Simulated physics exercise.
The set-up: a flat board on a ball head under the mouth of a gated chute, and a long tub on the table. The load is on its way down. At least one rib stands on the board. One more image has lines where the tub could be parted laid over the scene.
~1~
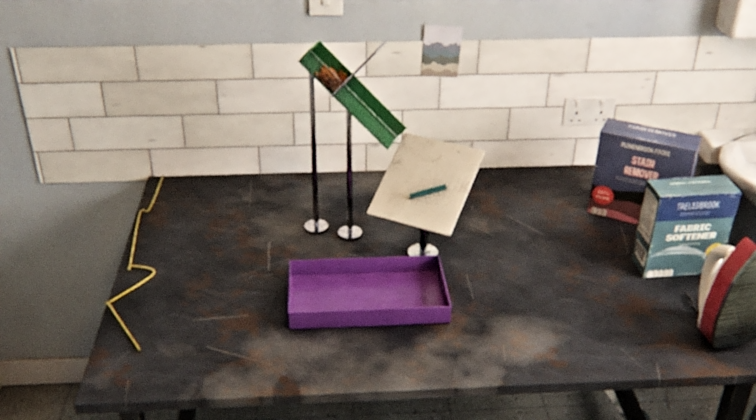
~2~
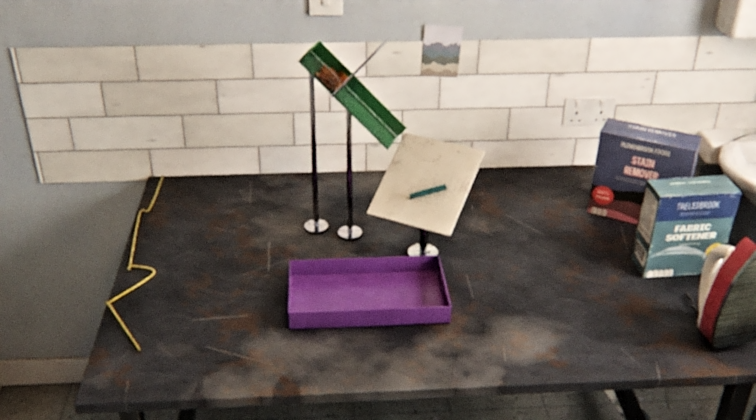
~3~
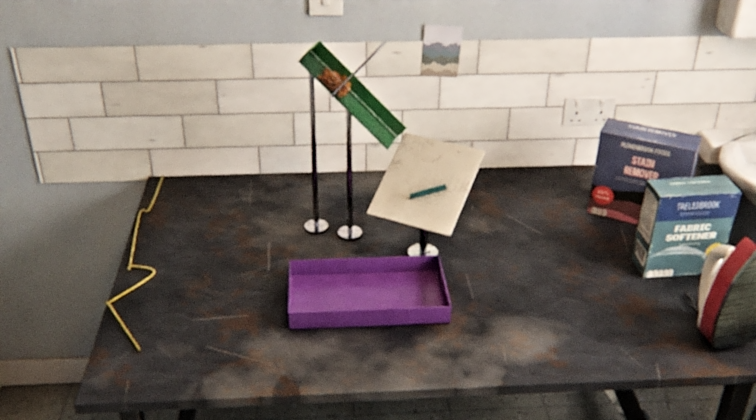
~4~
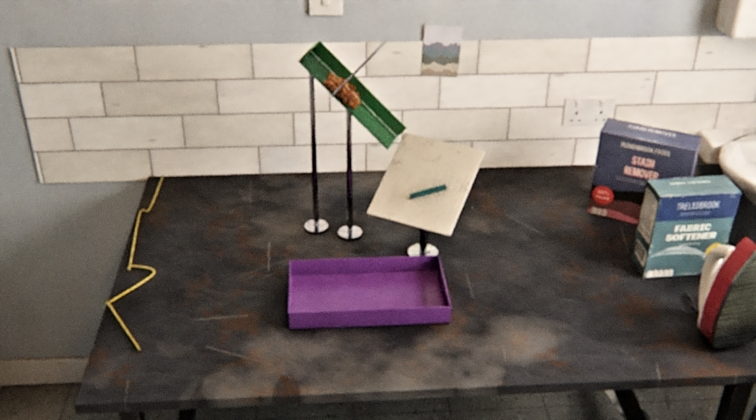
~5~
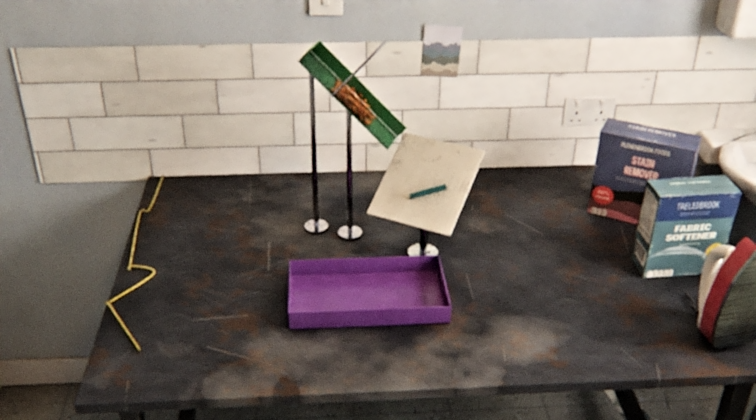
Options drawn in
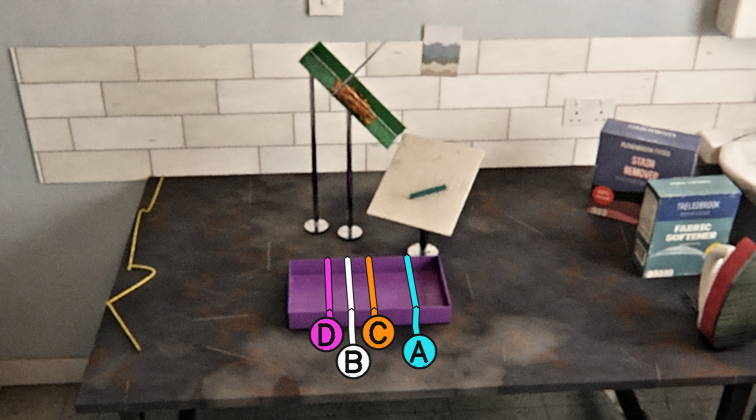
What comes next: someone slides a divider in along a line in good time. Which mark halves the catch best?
Choose C.
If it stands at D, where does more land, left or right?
More lands on the right.
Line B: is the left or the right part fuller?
Right.
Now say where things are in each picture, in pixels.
The first picture shows load behind the gate near (333, 77), cereal balls; lip of the chute near (391, 144), sloping fairly steeply.
The second picture shows middle of the board near (426, 182), tilted fairly steeply; middle of its low edge near (407, 224); of its high edge near (444, 142).
The third picture shows front corners of the tub near (289, 313) and (451, 306), empty; front of the load near (344, 95).
The fourth picture shows middle of the load near (345, 92); its front near (356, 106), close to a third of the way to the lip; rib from (446, 185) to (409, 195).
The fifth picture shows middle of the load near (355, 99); its front near (370, 122), close to two thirds of the way to the lip.
On the marked copy, line A crosses the front rim at (416, 308); line B crosses the front rim at (351, 310); line C crosses the front rim at (374, 309); line D crosses the front rim at (329, 311).
With A, of what is caught, all but a few on the left of the divider, a small share on the right.
With B, of what is caught, close to a quarter on the left of the divider, the bulk on the right.
With C, of what is caught, close to half on the left of the divider, close to half on the right.
With D, of what is caught, a small share on the left of the divider, the bulk on the right.
